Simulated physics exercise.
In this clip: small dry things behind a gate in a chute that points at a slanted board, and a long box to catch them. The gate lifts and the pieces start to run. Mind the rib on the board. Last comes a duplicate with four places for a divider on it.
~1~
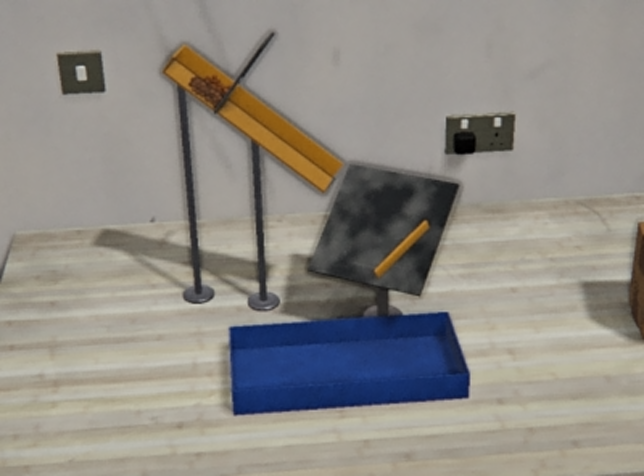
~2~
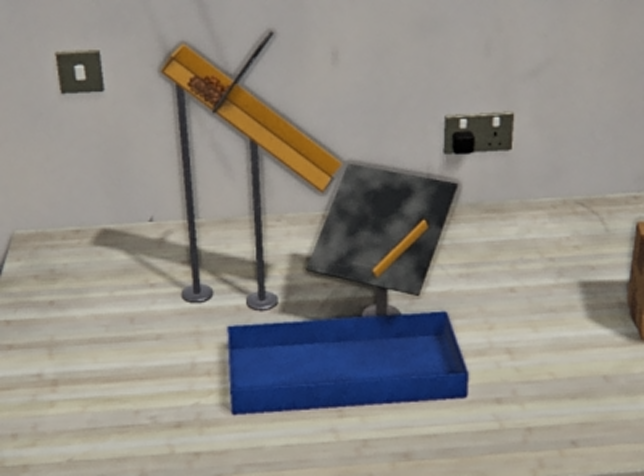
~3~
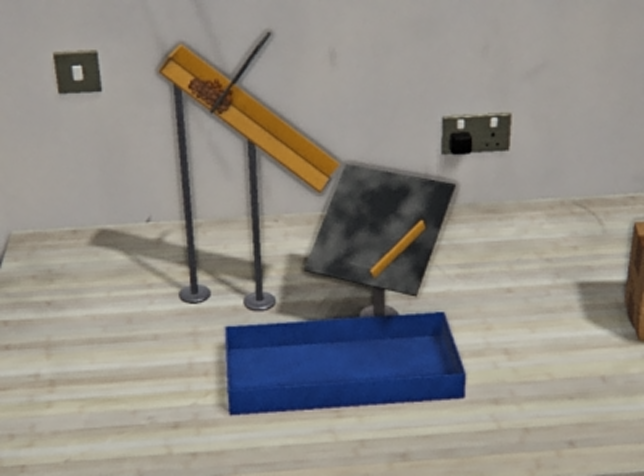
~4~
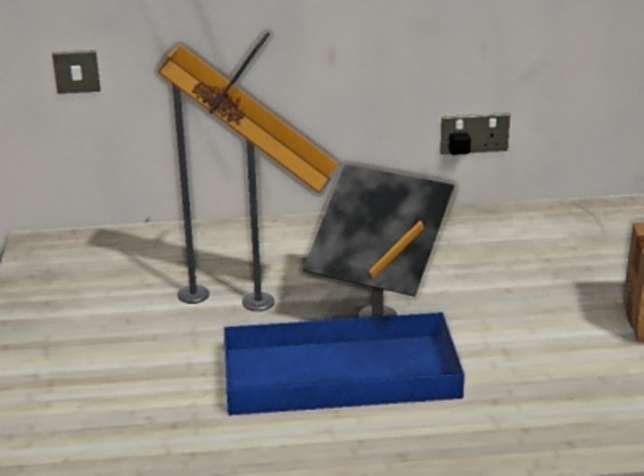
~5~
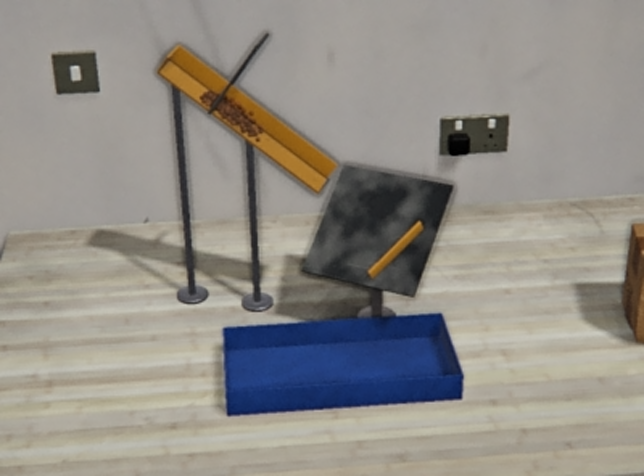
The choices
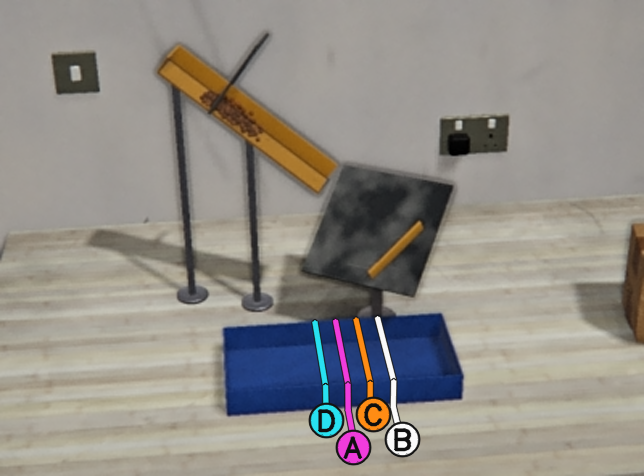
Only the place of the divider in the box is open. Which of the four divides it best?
A is best.
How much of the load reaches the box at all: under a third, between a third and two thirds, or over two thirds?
It is over two thirds.
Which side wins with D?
More lands on the right.
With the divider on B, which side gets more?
More lands on the left.
On the marked copy, line A crosses the front rim at (347, 383); line B crosses the front rim at (393, 380); line C crosses the front rim at (370, 382); line D crosses the front rim at (325, 385).
If A is chosen, of what is caught, roughly half on the left of the divider, roughly half on the right.
If B is chosen, of what is caught, almost all on the left of the divider, just a few on the right.
If C is chosen, of what is caught, almost all on the left of the divider, about a tenth on the right.
If D is chosen, of what is caught, about a tenth on the left of the divider, almost all on the right.
